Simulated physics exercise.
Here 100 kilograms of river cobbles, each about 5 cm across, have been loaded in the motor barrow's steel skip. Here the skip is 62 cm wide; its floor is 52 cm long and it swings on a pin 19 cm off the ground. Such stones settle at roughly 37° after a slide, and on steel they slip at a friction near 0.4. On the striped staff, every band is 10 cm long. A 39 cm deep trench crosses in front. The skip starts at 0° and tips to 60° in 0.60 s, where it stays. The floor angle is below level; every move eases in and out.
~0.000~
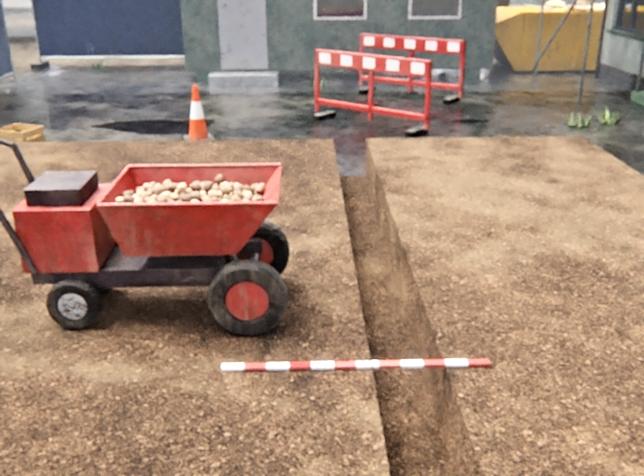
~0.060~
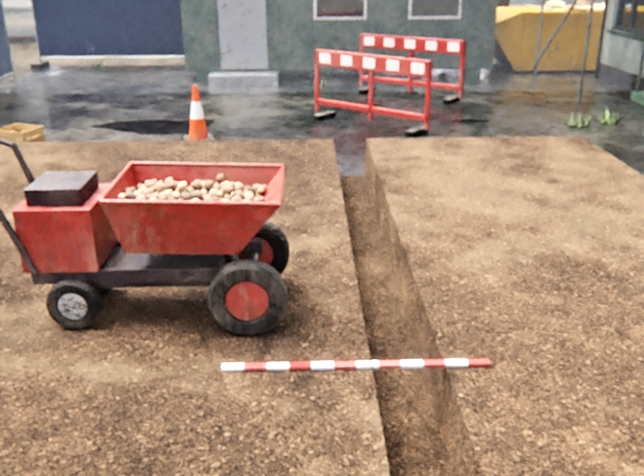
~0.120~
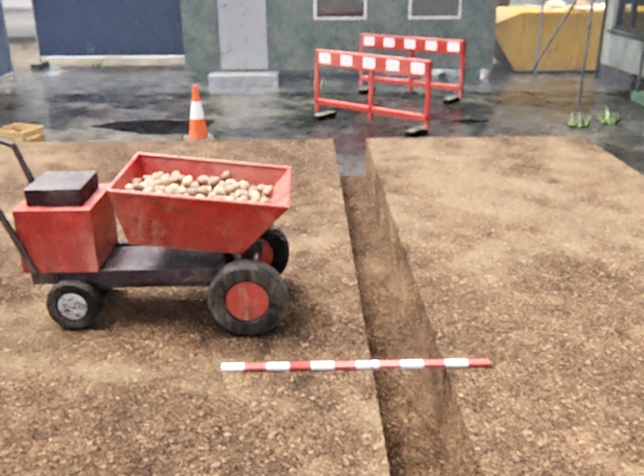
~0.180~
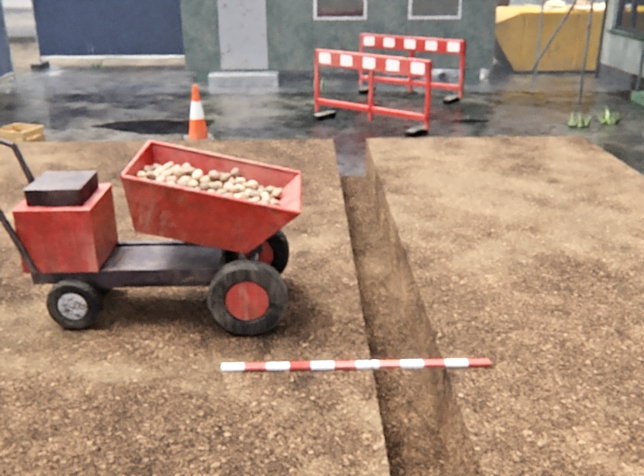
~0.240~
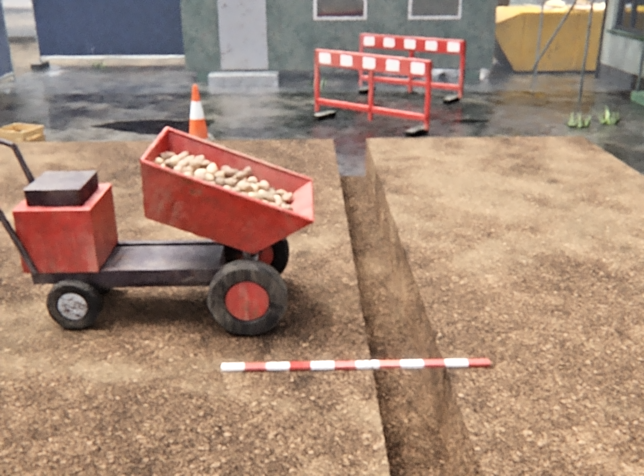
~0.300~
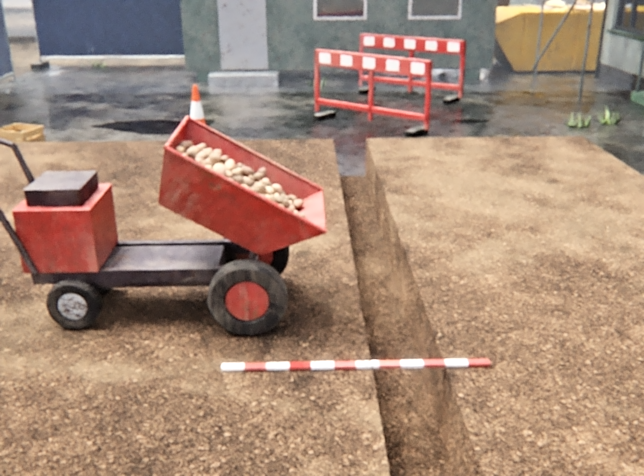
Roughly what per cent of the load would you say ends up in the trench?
I'd say 63 per cent ends up in the trench.
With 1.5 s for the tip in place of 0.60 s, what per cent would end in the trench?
I'd put it at some 70 in a hundred.
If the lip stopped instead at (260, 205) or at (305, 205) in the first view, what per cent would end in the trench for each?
Near 60 and near 45 percent.
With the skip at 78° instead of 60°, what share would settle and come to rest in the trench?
In that case some 90 per cent.
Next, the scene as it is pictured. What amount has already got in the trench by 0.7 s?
Roughly 5% by that time.
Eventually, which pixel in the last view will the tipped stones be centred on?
(398, 357).
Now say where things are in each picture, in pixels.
In the first picture, the skip is at 0°, its lip at (277, 203); the top of the load is at (189, 190).
In the second picture, the skip is at 2°, its lip at (280, 204); the top of the load is at (181, 189); the stones move at 0.4 m/s on average.
In the third picture, the skip is at 6°, its lip at (288, 207); the top of the load is at (169, 183); the stones move at 0.8 m/s on average.
The fourth picture shows lip at (300, 213), floor tilted 13°, highest stones at (164, 173); the stones move at 1.0 m/s on average.
In the fifth picture, the skip is at 21°, its lip at (313, 221); the top of the load is at (171, 161); the stones move at 1.2 m/s on average.
The sixth picture shows lip at (326, 232), floor tilted 30°, highest stones at (190, 151); the stones move at 1.3 m/s on average.
After 0.4 s the floor is at 51°; 100 % in the skip; the foremost stones are at (321, 229).
After 0.7 s the floor is at 60°; 92 % in the skip, 1 % short of the trench, 6 % in the trench; the foremost stones are at (388, 270).
After 1.0 s the floor is at 60°; 48 % in the skip, 2 % short of the trench, 41 % in the trench, 10 % past the trench; the foremost stones are at (500, 306).
After 3.0 s the floor is at 60°; 27 % in the skip, 63 % in the trench, 10 % past the trench; the foremost stones are at (596, 297).
